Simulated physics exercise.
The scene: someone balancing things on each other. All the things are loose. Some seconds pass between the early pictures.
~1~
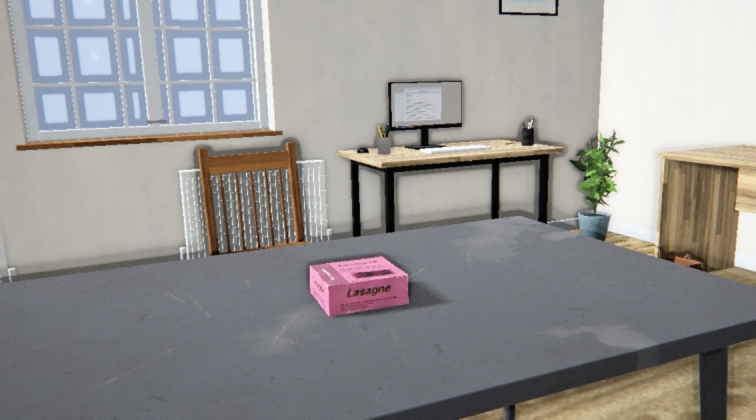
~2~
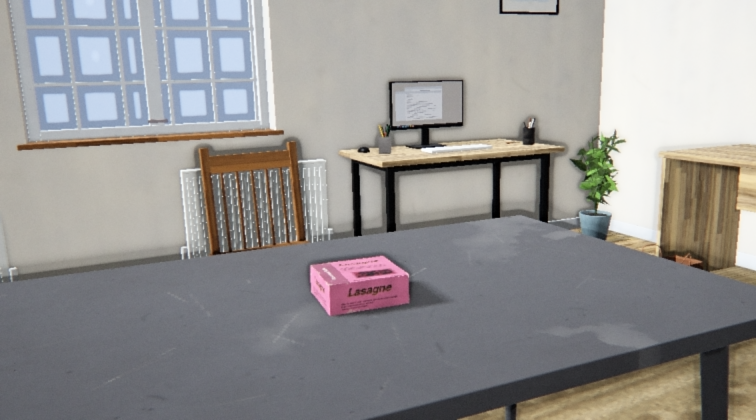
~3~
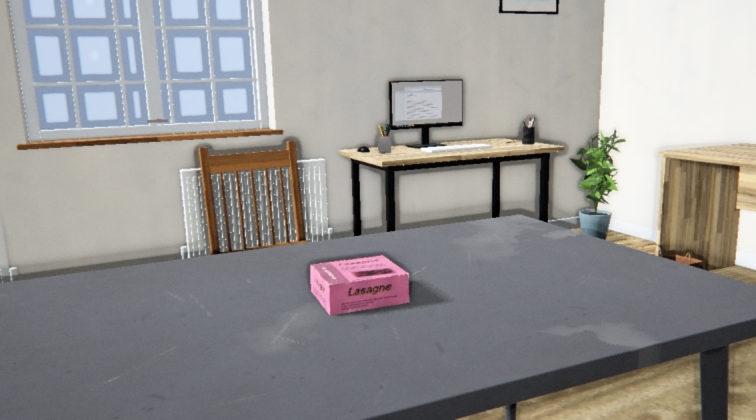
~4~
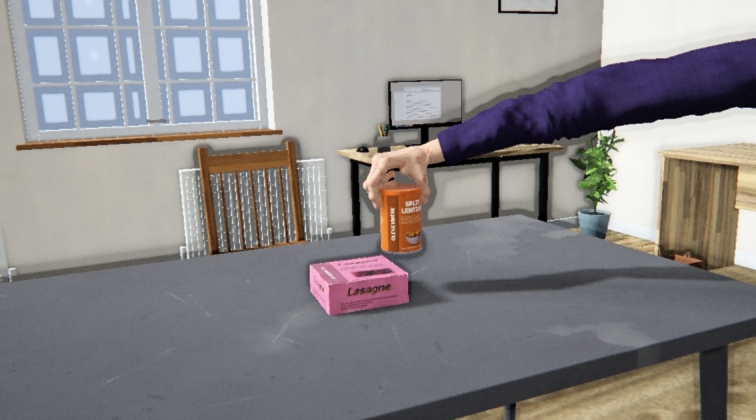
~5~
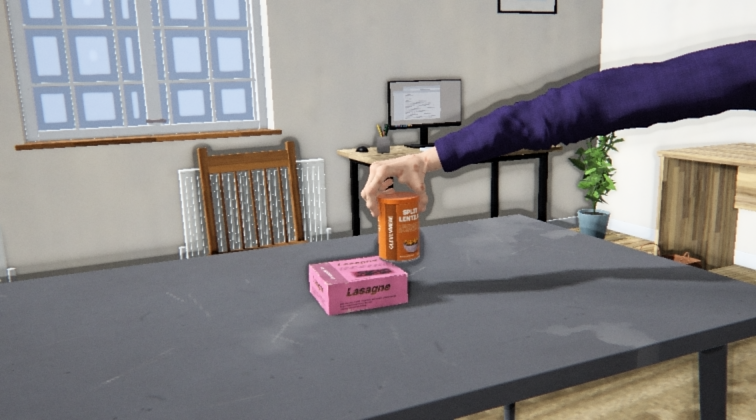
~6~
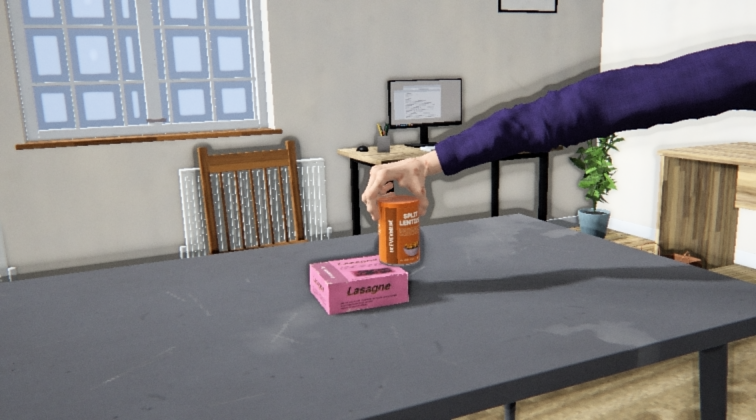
Nothing moves at first, with a pink lasagne packet lying alone on a dark grey table in front of a chair and a desk. Then an arm in a purple sleeve is in view from the right, its hand gripping an orange tin of split lentils from above and lowering it slightly at the packet's back right edge.
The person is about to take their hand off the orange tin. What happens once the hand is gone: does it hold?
The pile loses its balance.
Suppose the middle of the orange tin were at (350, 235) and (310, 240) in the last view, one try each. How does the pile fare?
First, it stays up; second, it gives way.
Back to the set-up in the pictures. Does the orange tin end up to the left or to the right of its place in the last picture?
To the right.
Then, 0.30 s later than the last frame, orange tin tilted by 36° near (415, 239).
Then, 0.40 s later than the last frame, orange tin now fallen.
Then, 1.90 s later than the last frame, nothing new.
When it is over, fallen, orange tin; pink packet as before. End places, in pixels of the last picture, orange tin near (447, 266). The pile comes apart.
